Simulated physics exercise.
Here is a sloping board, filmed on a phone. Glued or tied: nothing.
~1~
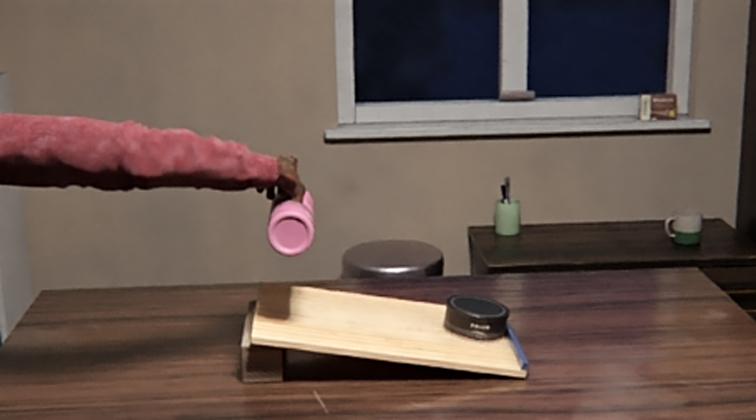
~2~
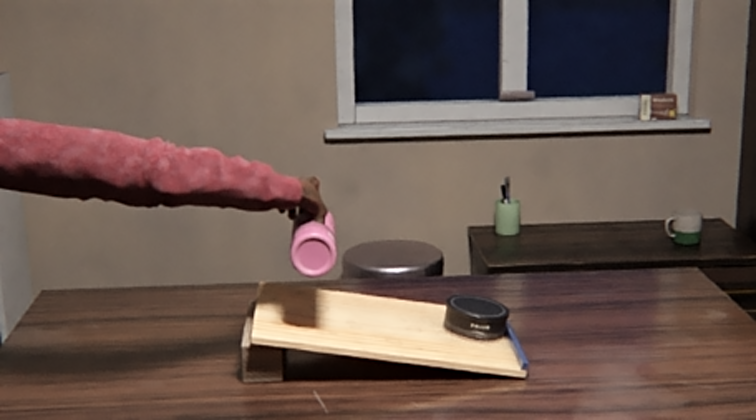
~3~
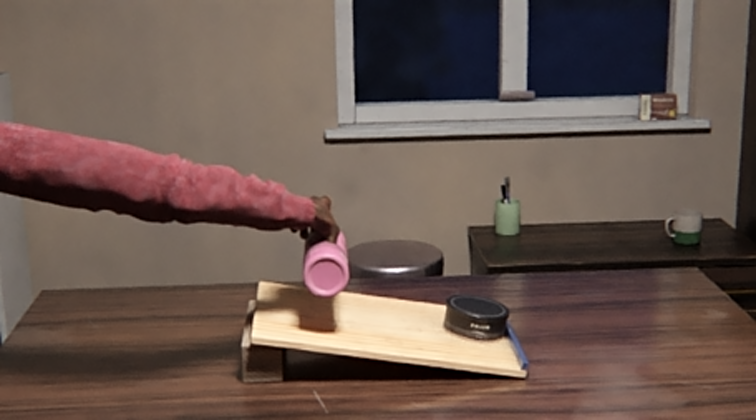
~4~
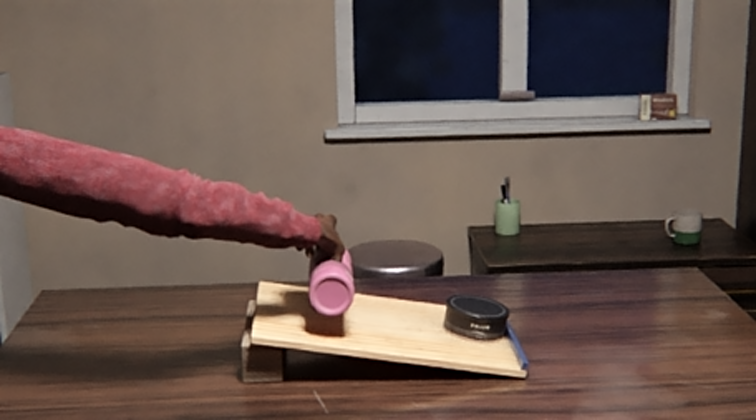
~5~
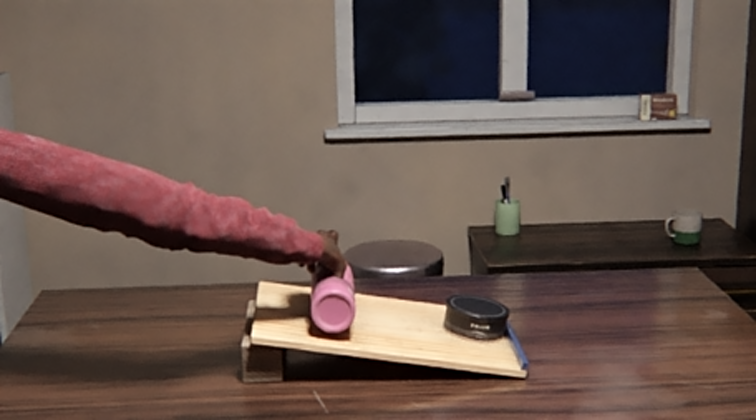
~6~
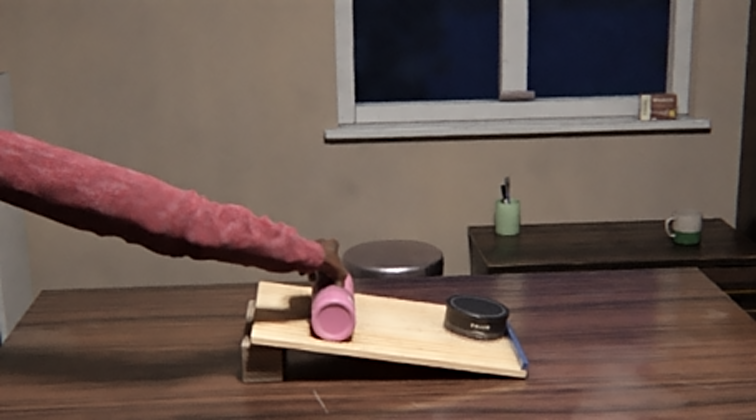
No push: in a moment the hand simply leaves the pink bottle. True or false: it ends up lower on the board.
True.
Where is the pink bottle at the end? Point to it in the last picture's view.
It winds up at roughly (428, 309).
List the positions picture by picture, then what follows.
The first frame shows still above its spot; pink bottle (292, 215); black tub (476, 318).
The second frame shows still above its spot; pink bottle (314, 235); black tub (476, 318).
The third frame shows still above its spot; pink bottle (325, 254); black tub (476, 318).
The fourth frame shows still above its spot; pink bottle (331, 272); black tub (476, 318).
The fifth frame shows still above its spot; pink bottle (332, 288); black tub (476, 318).
The sixth frame shows in place under the hand; pink bottle (333, 296); black tub (476, 318).
Then, 0.50 s later than the last frame, pink bottle moved about its own width near (377, 302).
Then, 0.70 s later than the last frame, pink bottle moved well along near (428, 308).
When it is over, moved from the start, pink bottle; black tub as before. End places, in pixels of the last picture, pink bottle near (428, 309). The pink bottle slides or rolls down.
